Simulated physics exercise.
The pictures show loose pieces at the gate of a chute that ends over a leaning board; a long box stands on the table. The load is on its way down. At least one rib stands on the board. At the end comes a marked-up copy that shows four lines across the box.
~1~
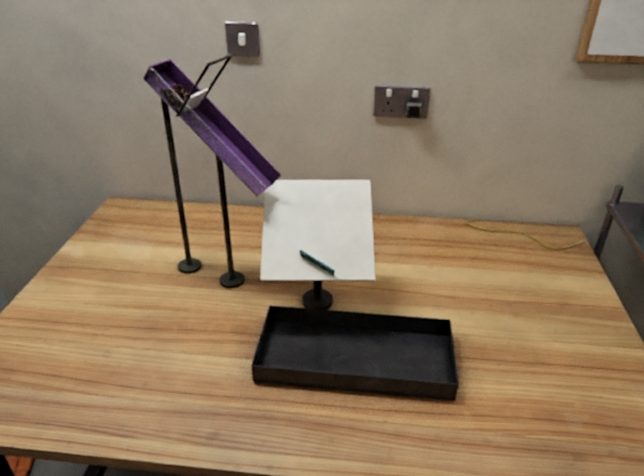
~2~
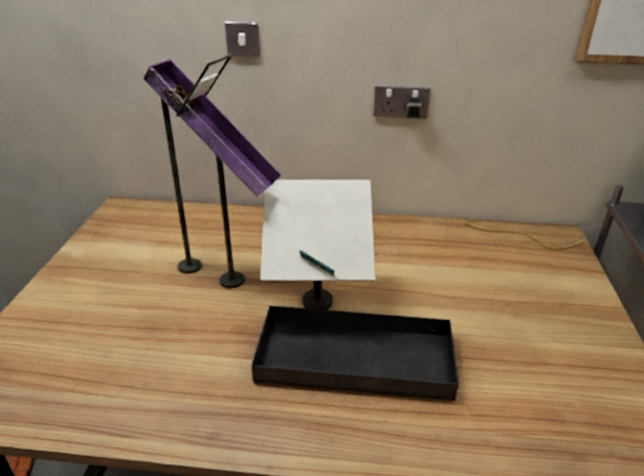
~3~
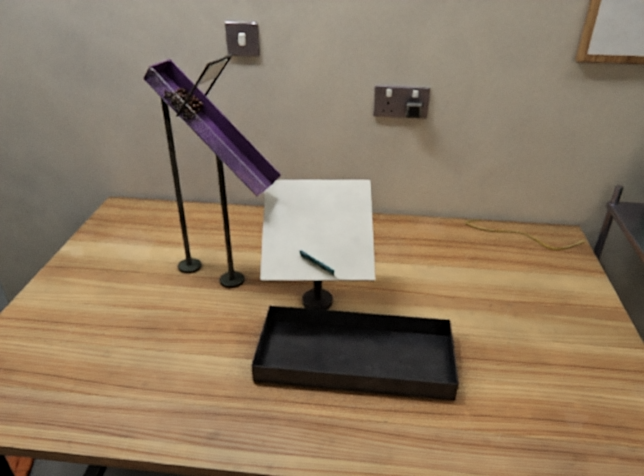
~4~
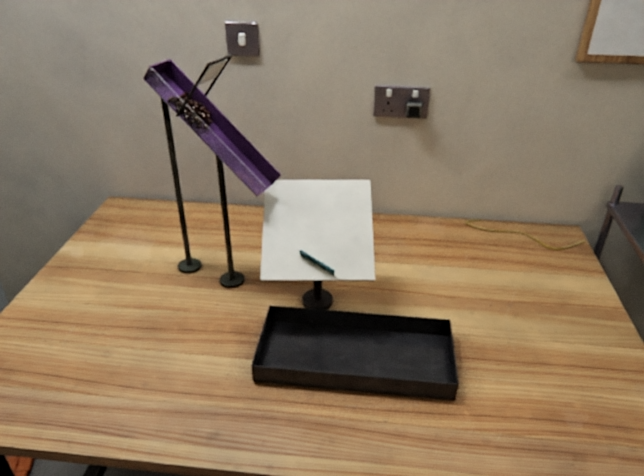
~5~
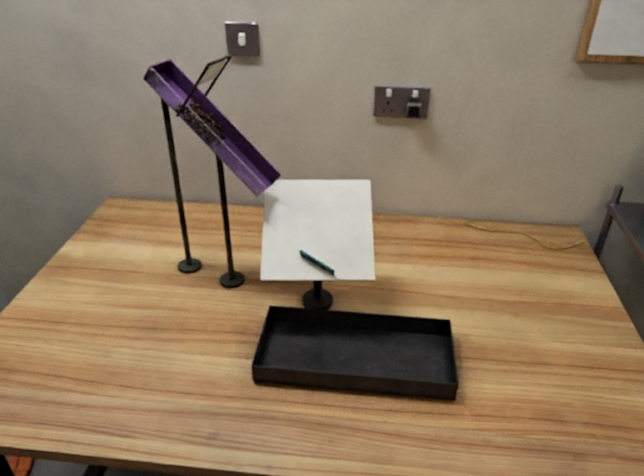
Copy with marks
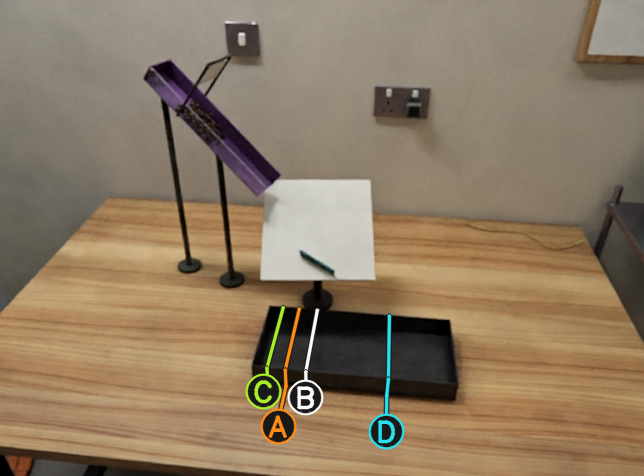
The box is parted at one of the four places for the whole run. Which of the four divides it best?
It is D.
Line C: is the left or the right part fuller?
More lands on the right.
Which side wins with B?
The right side.
On the marked copy, line A crosses the front rim at (285, 368); line B crosses the front rim at (305, 370); line C crosses the front rim at (267, 367); line D crosses the front rim at (388, 378).
Choosing A, of what is caught, only a few on the left of the divider, all but a few on the right.
Choosing B, of what is caught, a small share on the left of the divider, all but a few on the right.
Choosing C, of what is caught, none at all on the left of the divider, the whole lot on the right.
Choosing D, of what is caught, close to two thirds on the left of the divider, close to a third on the right.
